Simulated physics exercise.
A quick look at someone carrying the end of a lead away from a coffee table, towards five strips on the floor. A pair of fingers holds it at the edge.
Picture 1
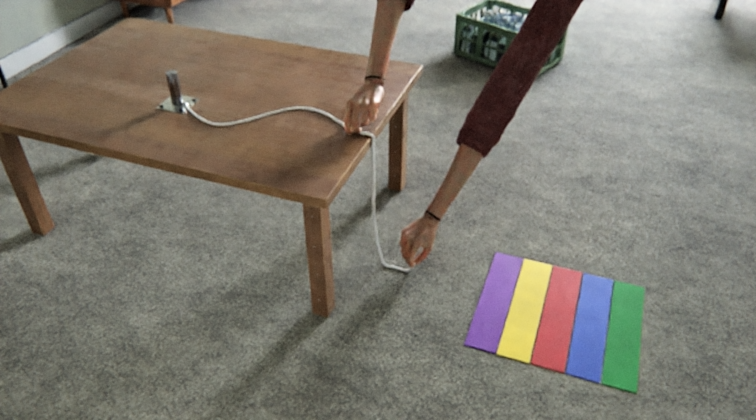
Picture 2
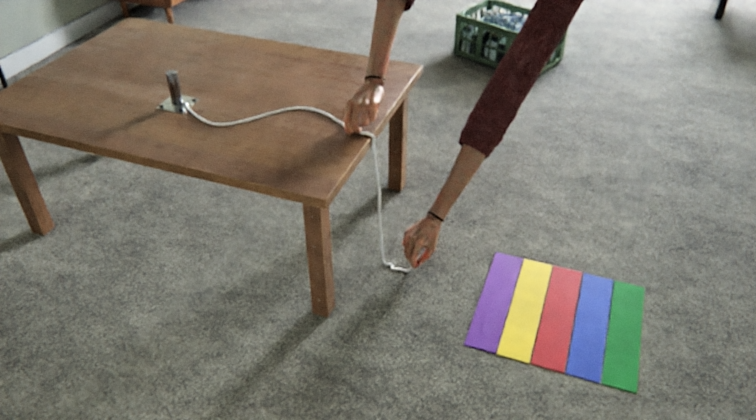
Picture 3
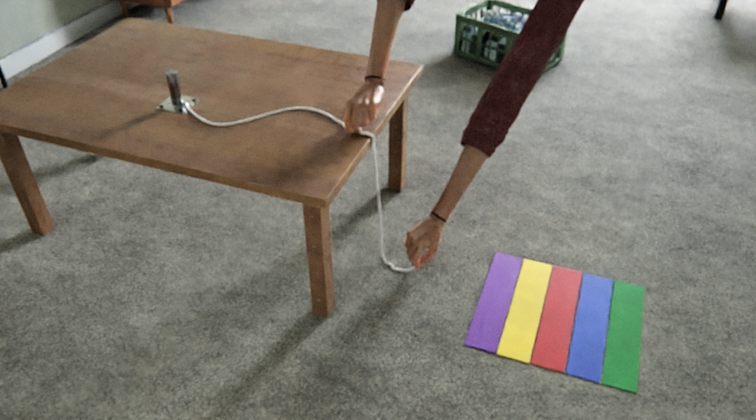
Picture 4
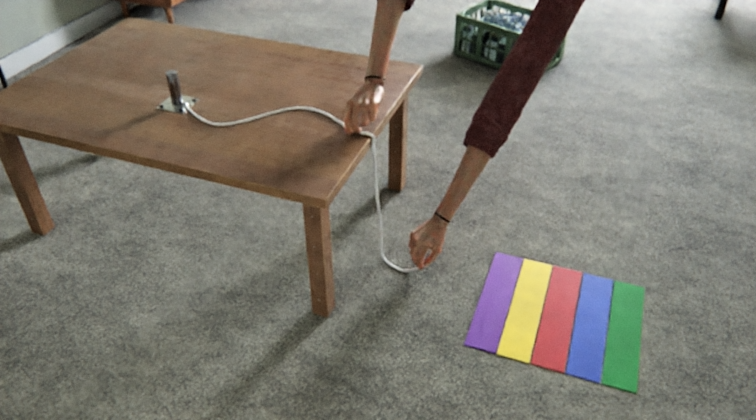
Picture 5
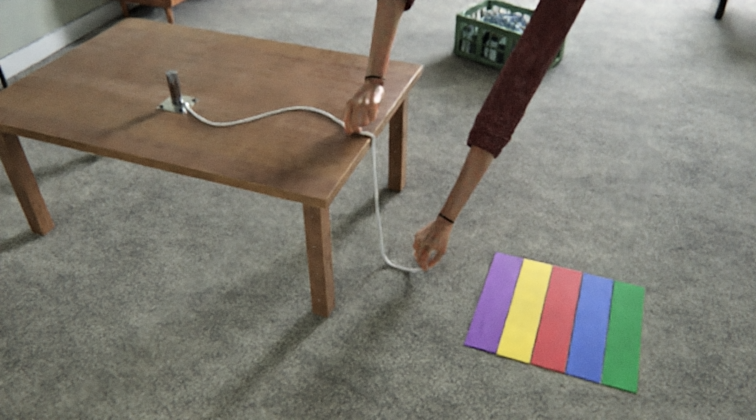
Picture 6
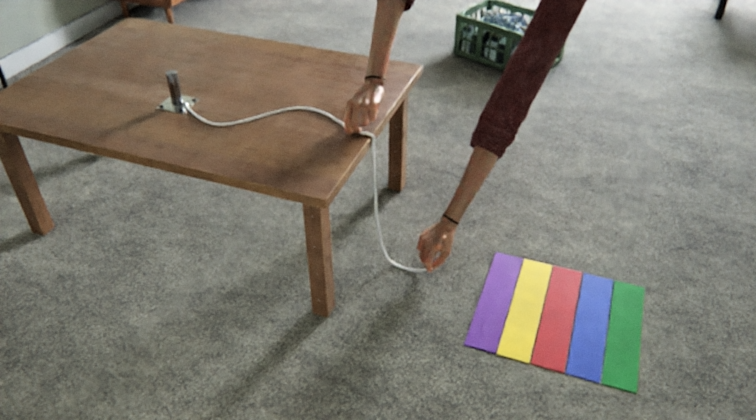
On grey carpet beside a wooden coffee table, one hand pinned a white cord at the table's edge while the other moved its hanging end slightly right, towards five coloured strips on the floor.
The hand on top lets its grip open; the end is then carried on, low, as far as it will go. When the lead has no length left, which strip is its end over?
The red strip.
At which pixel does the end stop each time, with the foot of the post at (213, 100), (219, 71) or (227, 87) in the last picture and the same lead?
You'd get roughly (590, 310), (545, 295) and (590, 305), one for each try.
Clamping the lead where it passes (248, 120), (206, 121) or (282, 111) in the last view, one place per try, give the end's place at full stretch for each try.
Respectively (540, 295), (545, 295) and (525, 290).
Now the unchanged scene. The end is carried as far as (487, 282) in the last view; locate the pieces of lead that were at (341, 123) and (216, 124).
You'll find them at (368, 133) and (237, 110).
Soon after, end near (487, 282); over purple.
After that, end near (530, 293); over yellow.
At the stop, end near (557, 300); over red. It gets as far as the red strip.
